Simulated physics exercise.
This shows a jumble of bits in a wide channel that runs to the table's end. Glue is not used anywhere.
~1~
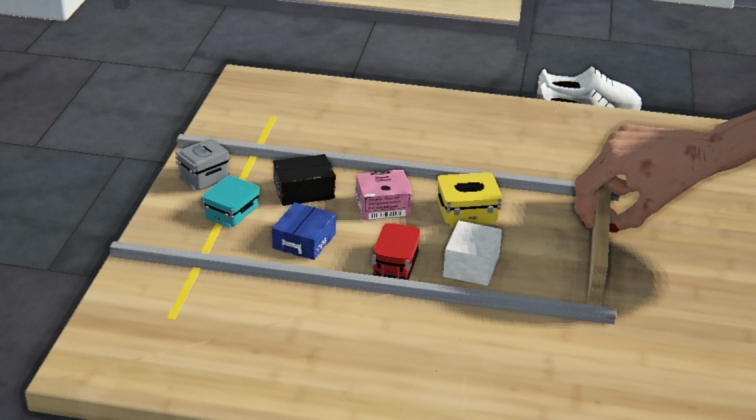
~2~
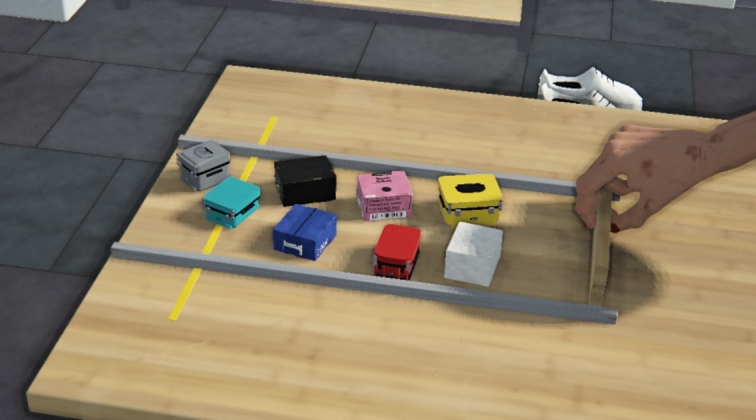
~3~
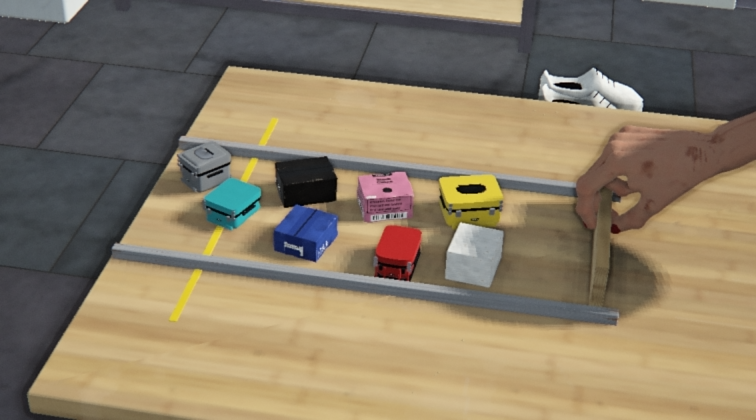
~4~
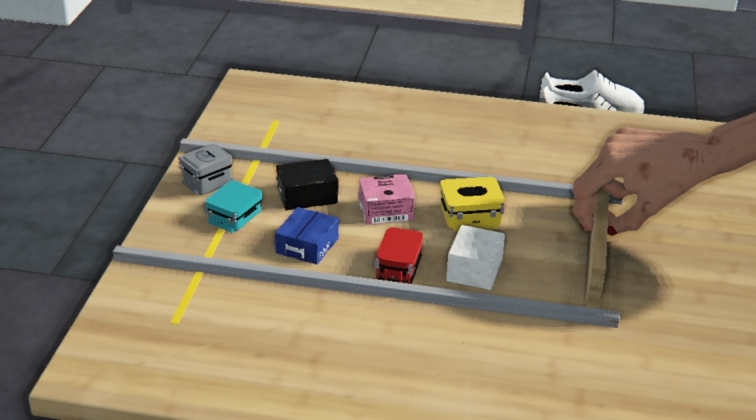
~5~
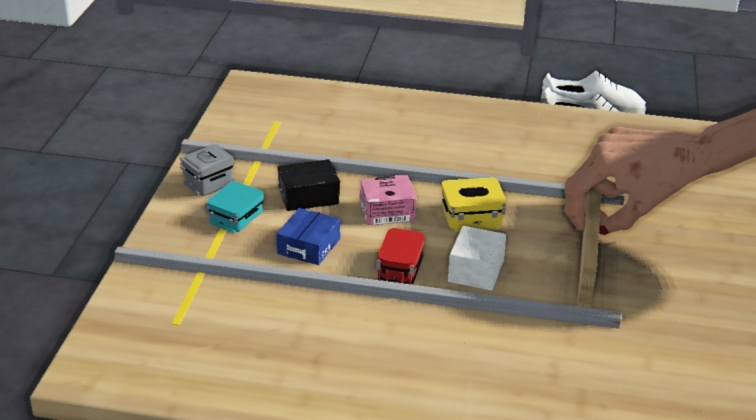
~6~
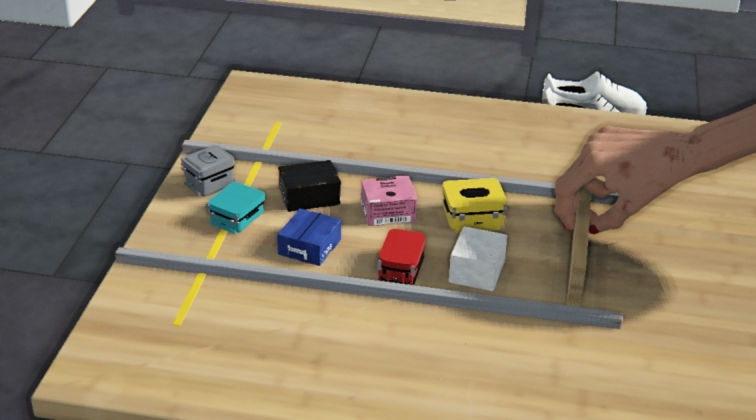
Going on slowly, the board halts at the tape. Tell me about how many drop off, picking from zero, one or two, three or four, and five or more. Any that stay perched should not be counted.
The answer is three or four.
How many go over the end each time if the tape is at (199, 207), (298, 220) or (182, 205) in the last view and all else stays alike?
Counts per try: 6; 1; 6.
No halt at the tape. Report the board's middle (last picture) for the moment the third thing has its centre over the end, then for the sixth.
Pixels in order: Roughly (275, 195), roughly (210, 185).
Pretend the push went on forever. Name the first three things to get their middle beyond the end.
Listed earliest first, they are the grey case, then the black box, then the turquoise case.
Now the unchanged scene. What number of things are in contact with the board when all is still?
The count comes out at 2.
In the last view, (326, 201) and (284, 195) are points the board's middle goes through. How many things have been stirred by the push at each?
At the one place 8, at the other 8.
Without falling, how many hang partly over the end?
The total comes out at 1.
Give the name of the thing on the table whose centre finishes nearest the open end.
The one you want is the pink box.
Soon after, none off yet; grey case at rest near (209, 172); turquoise case at rest near (237, 209); black box at rest near (310, 185).
Then, none off yet; grey case moved about its own width near (173, 168); turquoise case moved about its own width near (209, 200); black box moved well along near (222, 166).
At rest, the number that fall off is three or four; fallen, blue box, black box, turquoise case and grey case.
